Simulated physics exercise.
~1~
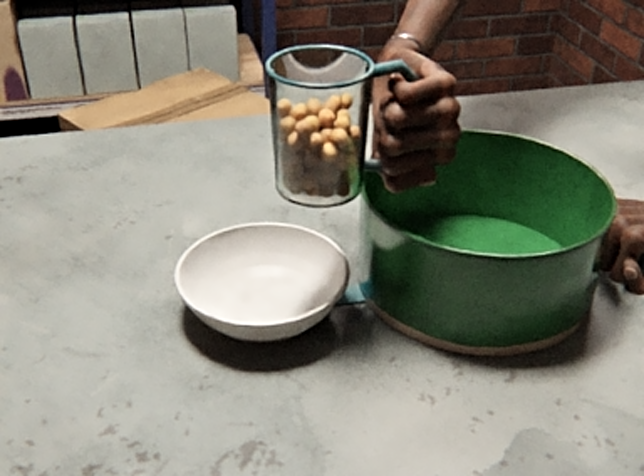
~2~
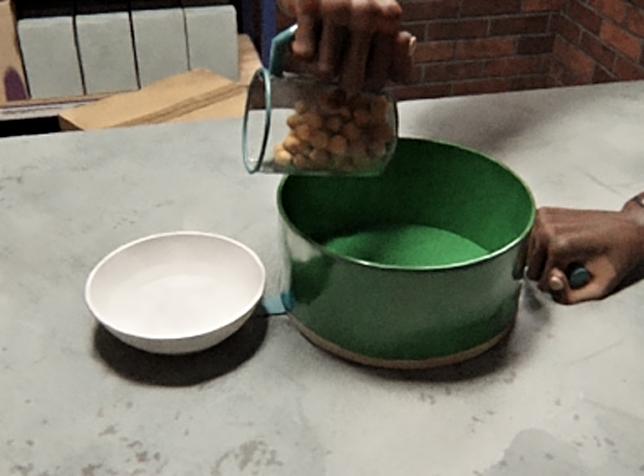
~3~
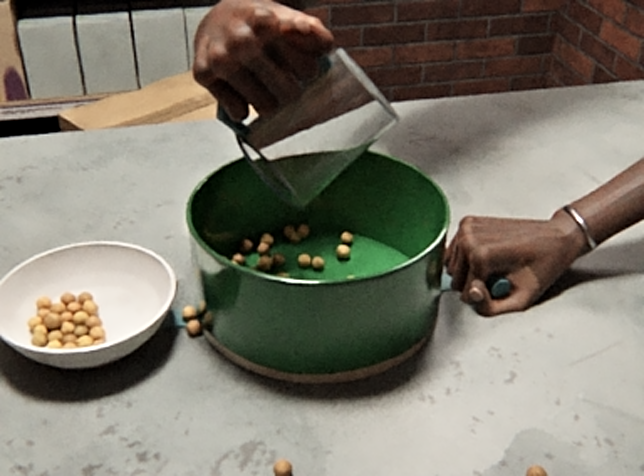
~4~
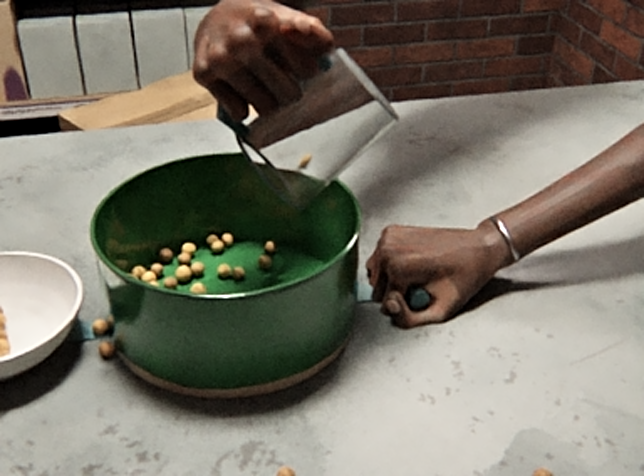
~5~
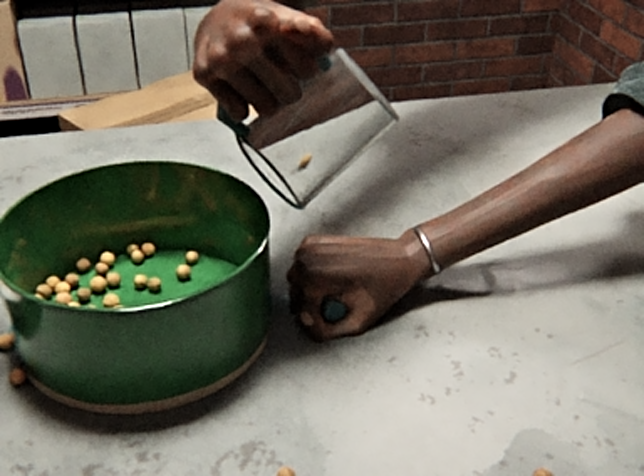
Hands tipping wooden beads from a clear cup while sliding a white bowl and green pot left, most landing in the pot.
